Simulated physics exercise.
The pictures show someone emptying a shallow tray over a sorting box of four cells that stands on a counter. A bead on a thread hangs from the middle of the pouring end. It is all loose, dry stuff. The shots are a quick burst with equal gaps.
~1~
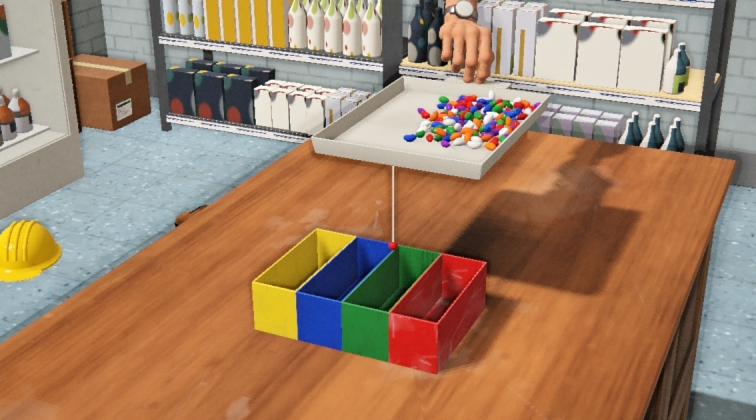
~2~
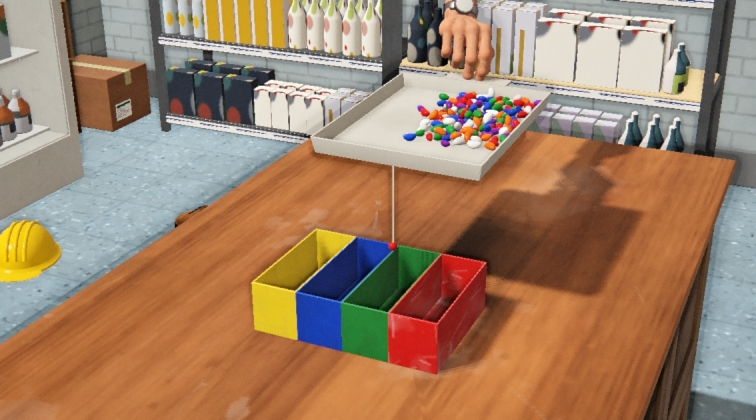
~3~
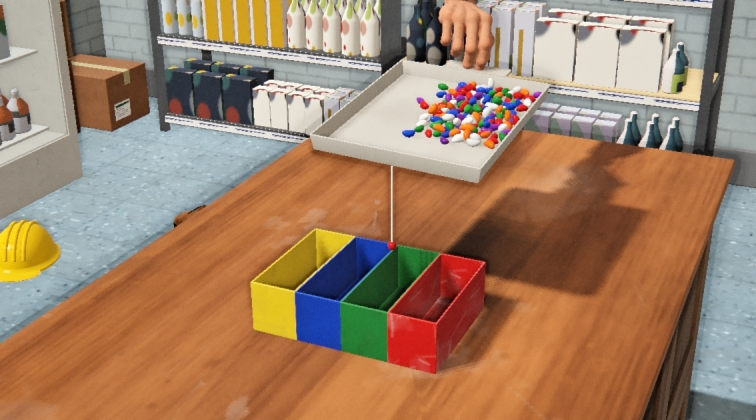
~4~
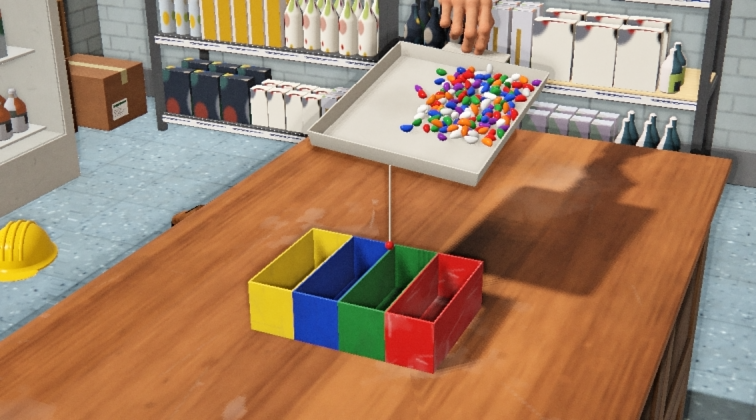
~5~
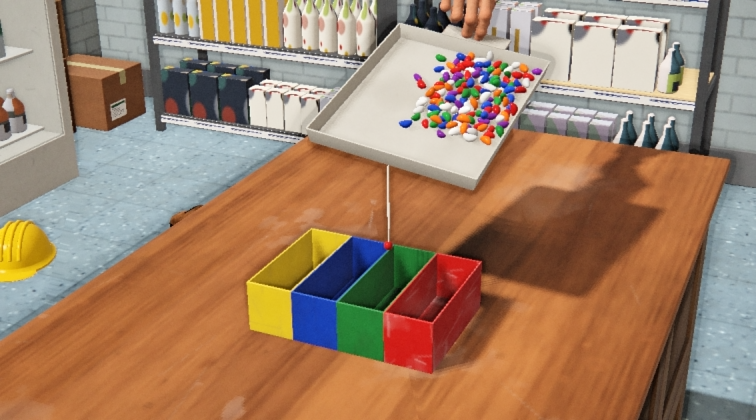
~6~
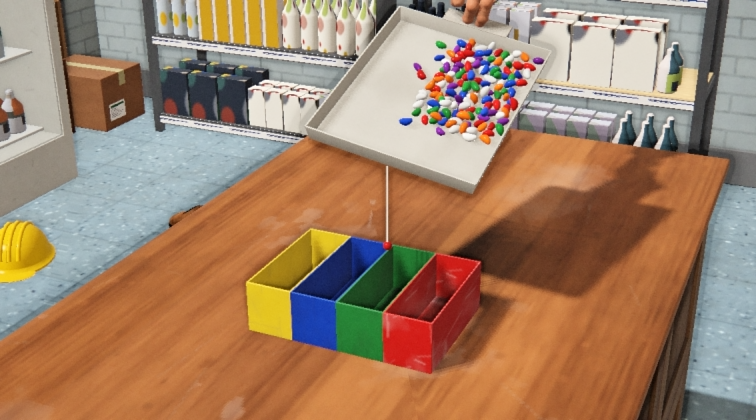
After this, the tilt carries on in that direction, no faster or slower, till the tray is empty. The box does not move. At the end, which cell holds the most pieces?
Fullest: The red cell.
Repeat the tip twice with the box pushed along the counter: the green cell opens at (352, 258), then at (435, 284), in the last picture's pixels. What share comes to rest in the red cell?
Near 0 % and 30 %.
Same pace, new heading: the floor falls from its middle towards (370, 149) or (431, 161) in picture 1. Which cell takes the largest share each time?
The first try: Yellow. The second: The cell in red.
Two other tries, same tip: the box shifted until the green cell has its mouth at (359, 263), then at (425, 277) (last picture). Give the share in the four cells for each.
In turn 10 and 100 in a hundred.
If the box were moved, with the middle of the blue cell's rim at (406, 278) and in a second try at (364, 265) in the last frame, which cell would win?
At the first place the green one, at the second the red cell.
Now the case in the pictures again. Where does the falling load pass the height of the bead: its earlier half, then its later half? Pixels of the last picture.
The first part at (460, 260); the rest at (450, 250).
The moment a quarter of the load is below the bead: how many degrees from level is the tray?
At some 90 degrees.
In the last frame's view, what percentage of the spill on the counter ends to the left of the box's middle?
Roughly 0 in a hundred.
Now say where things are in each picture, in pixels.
The first frame shows corners of the pouring end near (315, 137) and (479, 163), level; middle of the load near (479, 121), jelly beans; bead on its thread near (393, 246); yellow cell near (275, 306); blue cell near (319, 316); green cell near (365, 327); red cell near (413, 339).
The second frame shows corners of the pouring end near (315, 136) and (479, 164), level; middle of the load near (479, 119).
The third frame shows corners of the pouring end near (314, 134) and (478, 167), tipped barely, lowest at the right corner; middle of the load near (479, 113).
The fourth frame shows corners of the pouring end near (312, 130) and (476, 171), tipped a little, lowest at the right corner; middle of the load near (477, 105).
The fifth frame shows corners of the pouring end near (310, 127) and (474, 176), tipped clearly, lowest at the right corner; middle of the load near (476, 96).
The sixth frame shows corners of the pouring end near (309, 125) and (474, 181), tipped clearly, lowest at the right corner; middle of the load near (476, 89); yellow cell near (270, 306); blue cell near (314, 316); green cell near (360, 327); red cell near (408, 338).
Shortly afterwards, tray tipped steeply; all but a few on the tray; only a few in the red cell; a little falling or outside the box.
Next, tray tipped past a quarter turn; a little on the tray; near half in the red cell; only a few in the green cell; near a third falling or outside the box.
Some moments later, tray tipped past a quarter turn; near two thirds in the red cell; only a few in the green cell; near a third falling or outside the box.
In the end, tray tipped past a quarter turn; near two thirds in the red cell; only a few in the green cell; none at all in the blue cell; none at all in the yellow cell; near a third outside the box.
